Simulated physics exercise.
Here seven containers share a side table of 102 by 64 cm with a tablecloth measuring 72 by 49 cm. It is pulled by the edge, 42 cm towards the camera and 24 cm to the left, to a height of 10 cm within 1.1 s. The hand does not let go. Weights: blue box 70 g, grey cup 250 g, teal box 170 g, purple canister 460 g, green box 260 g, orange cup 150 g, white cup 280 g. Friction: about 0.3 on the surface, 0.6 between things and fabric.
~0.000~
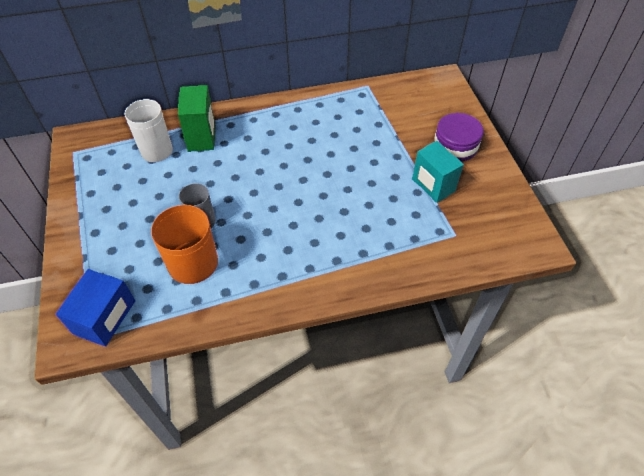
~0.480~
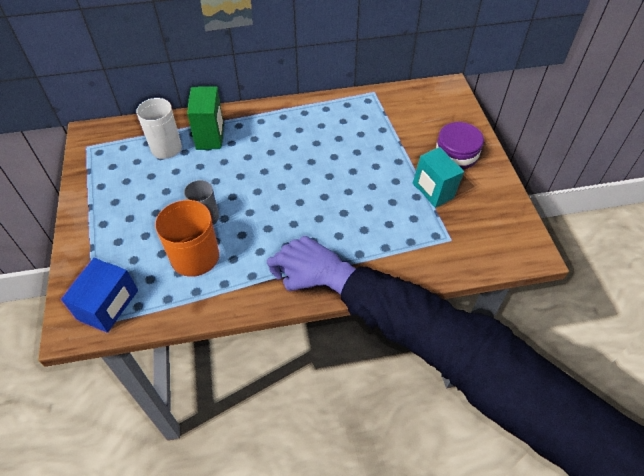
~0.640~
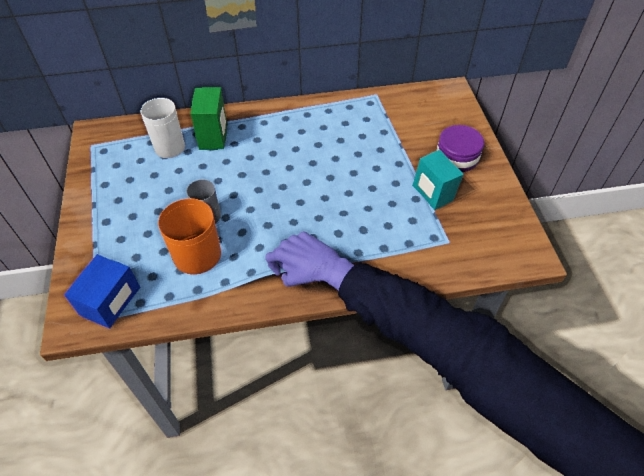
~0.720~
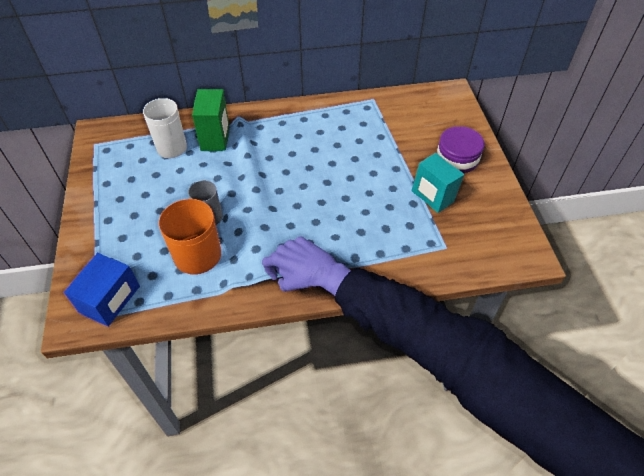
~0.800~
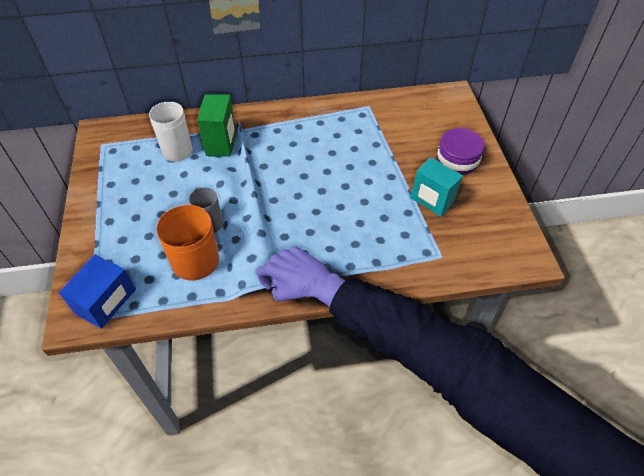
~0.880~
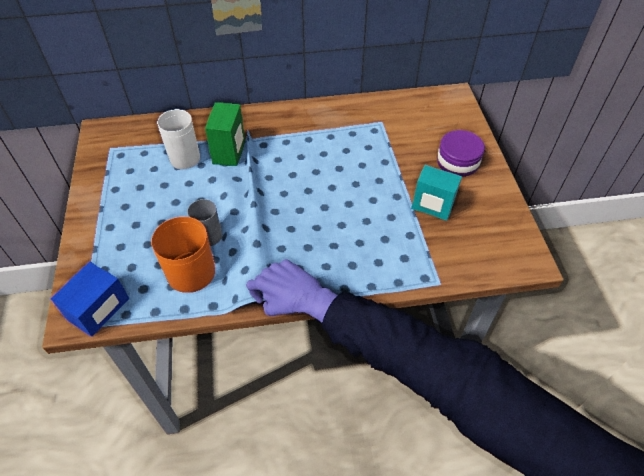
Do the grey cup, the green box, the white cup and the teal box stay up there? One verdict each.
The grey cup goes over the edge, the green box goes over the edge, the white cup drops off, the teal box keeps to the top.
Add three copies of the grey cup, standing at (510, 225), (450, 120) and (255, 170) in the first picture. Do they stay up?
In turn: Stays up, stays up, goes over.
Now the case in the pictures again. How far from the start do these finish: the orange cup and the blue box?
About: Orange cup off the top, blue box off the top.
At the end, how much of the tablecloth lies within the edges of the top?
About 0 per cent.
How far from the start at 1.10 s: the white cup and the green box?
White cup 15 cm, green box 20 cm.
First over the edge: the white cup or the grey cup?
The grey one.
By 1.1 s, 75 % of the tablecloth is still over the top; green box 19 cm off its start, grey cup 17 cm off its start, white cup 16 cm off its start.
By 1.3 s, 50 % of the tablecloth is still over the top; green box 34 cm off its start, grey cup 32 cm off its start, white cup 29 cm off its start.
By 1.5 s, 10 % of the tablecloth is still over the top; green box 50 cm off its start at (241, 281), white cup 48 cm off its start at (182, 287), grey cup over the edge.
By 1.7 s, 0 % of the tablecloth is still over the top; green box 67 cm off its start, white cup over the edge, grey cup over the edge.
By 3.3 s, 0 % of the tablecloth is still over the top; green box over the edge, white cup over the edge, grey cup over the edge, teal box 4 cm off its start at (441, 186).
